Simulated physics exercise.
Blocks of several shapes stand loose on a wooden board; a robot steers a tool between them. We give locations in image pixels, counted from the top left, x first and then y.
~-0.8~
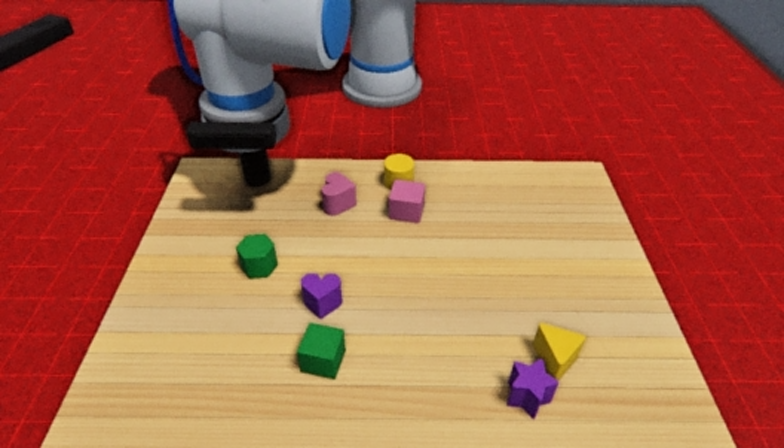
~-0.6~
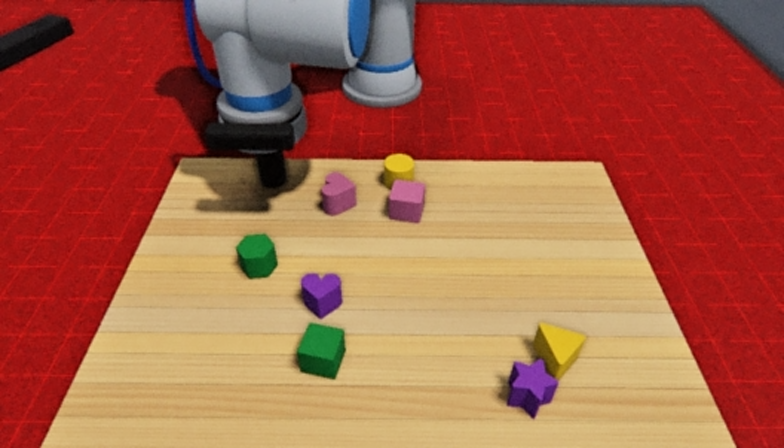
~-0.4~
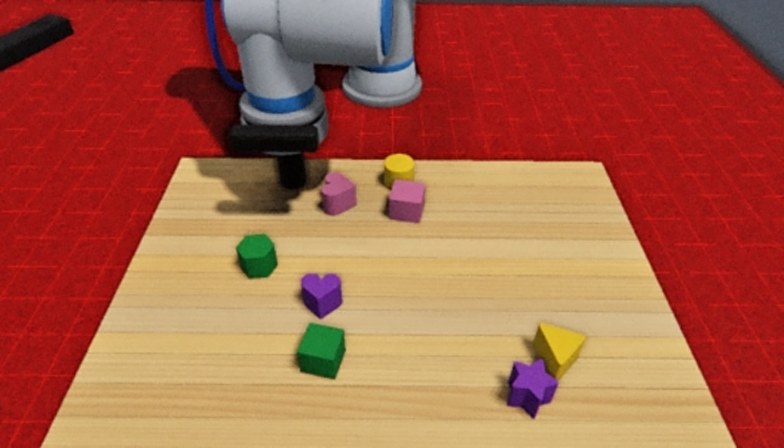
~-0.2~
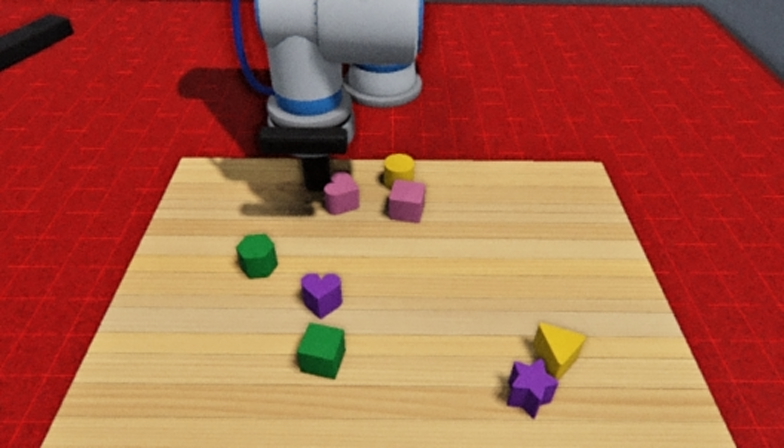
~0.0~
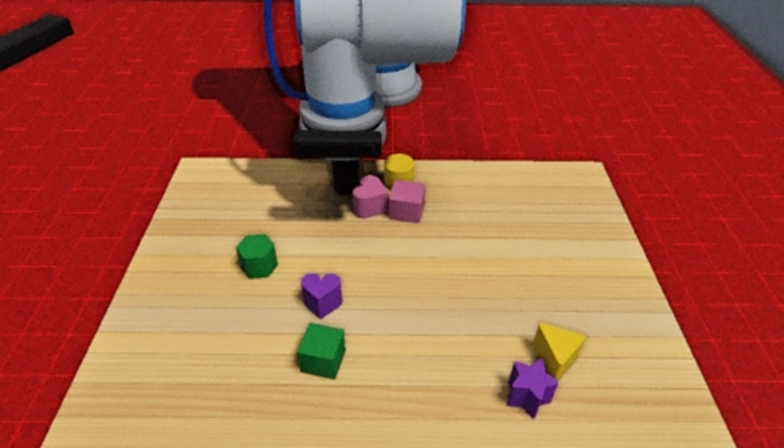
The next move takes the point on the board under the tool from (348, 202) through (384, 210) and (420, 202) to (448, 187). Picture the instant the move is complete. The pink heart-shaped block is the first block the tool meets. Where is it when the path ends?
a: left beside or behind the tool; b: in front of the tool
The answer is a.
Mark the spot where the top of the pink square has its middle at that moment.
It ends at (465, 196).
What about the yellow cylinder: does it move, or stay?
Put simply, it stays right there.
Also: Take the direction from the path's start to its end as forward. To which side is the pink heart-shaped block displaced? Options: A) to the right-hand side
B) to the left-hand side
The one that fits is A, to the right-hand side.
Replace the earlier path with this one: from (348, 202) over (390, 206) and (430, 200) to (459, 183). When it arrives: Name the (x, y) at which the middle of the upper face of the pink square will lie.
My estimate: (471, 200).
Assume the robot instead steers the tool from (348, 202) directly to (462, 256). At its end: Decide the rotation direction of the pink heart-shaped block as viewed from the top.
The sense of turning is anti-clockwise.
On the path given first. One third of the way, tool (385, 196); pink heart-shaped block (408, 199); pink square (437, 194), turned 25° anticlockwise.
Two thirds of the way, tool (422, 186); pink heart-shaped block (432, 197), turned 40° clockwise; pink square (465, 196), turned 10° anticlockwise.
At the end, tool (450, 172); pink heart-shaped block (432, 197), turned 40° clockwise; yellow cylinder still; pink square (465, 196), turned 10° anticlockwise.
